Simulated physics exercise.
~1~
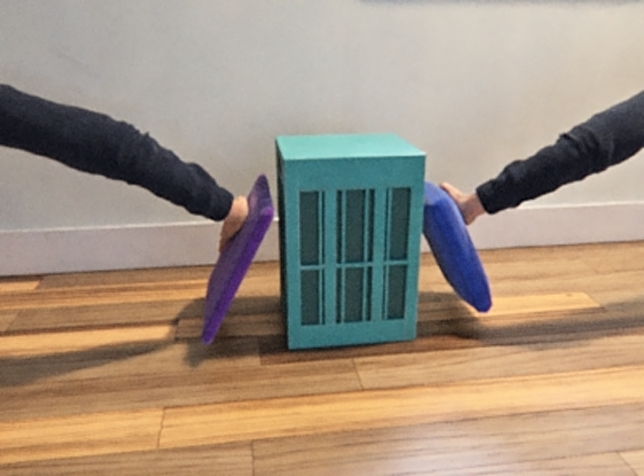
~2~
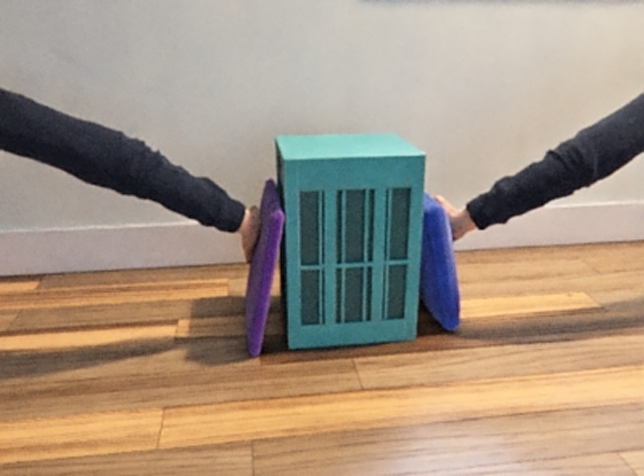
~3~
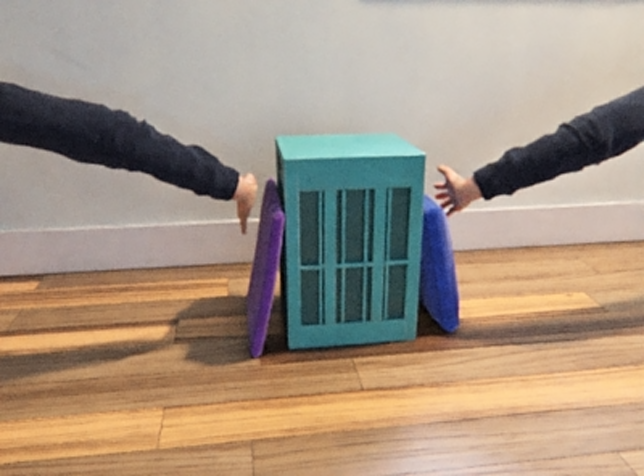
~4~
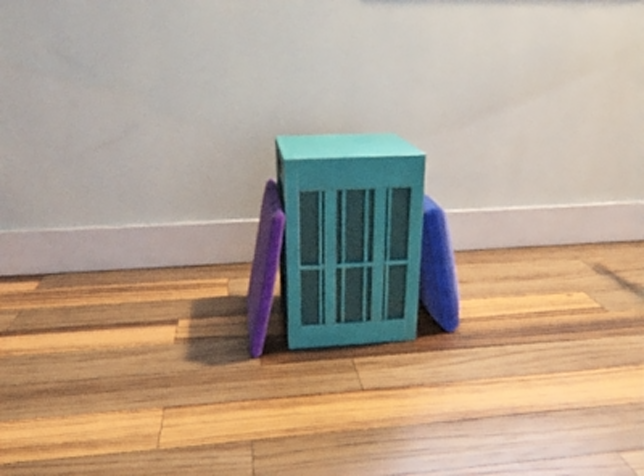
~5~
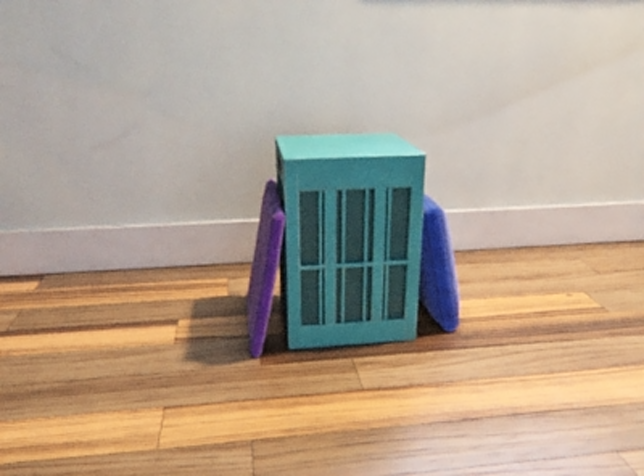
On a bare wooden floor in front of a pale wall, a turquoise crate stands upright while two dark-sleeved arms reach in from either side. The left hand holds a purple pad and the right hand holds a blue, cushion-like object, both tilted near the crate. The hands bring them in against its sides, the purple one shifting right and the blue one shifting left. Then both hands let go and draw back out of view. The purple pad and the blue object stay leaning against the crate, which has not moved.
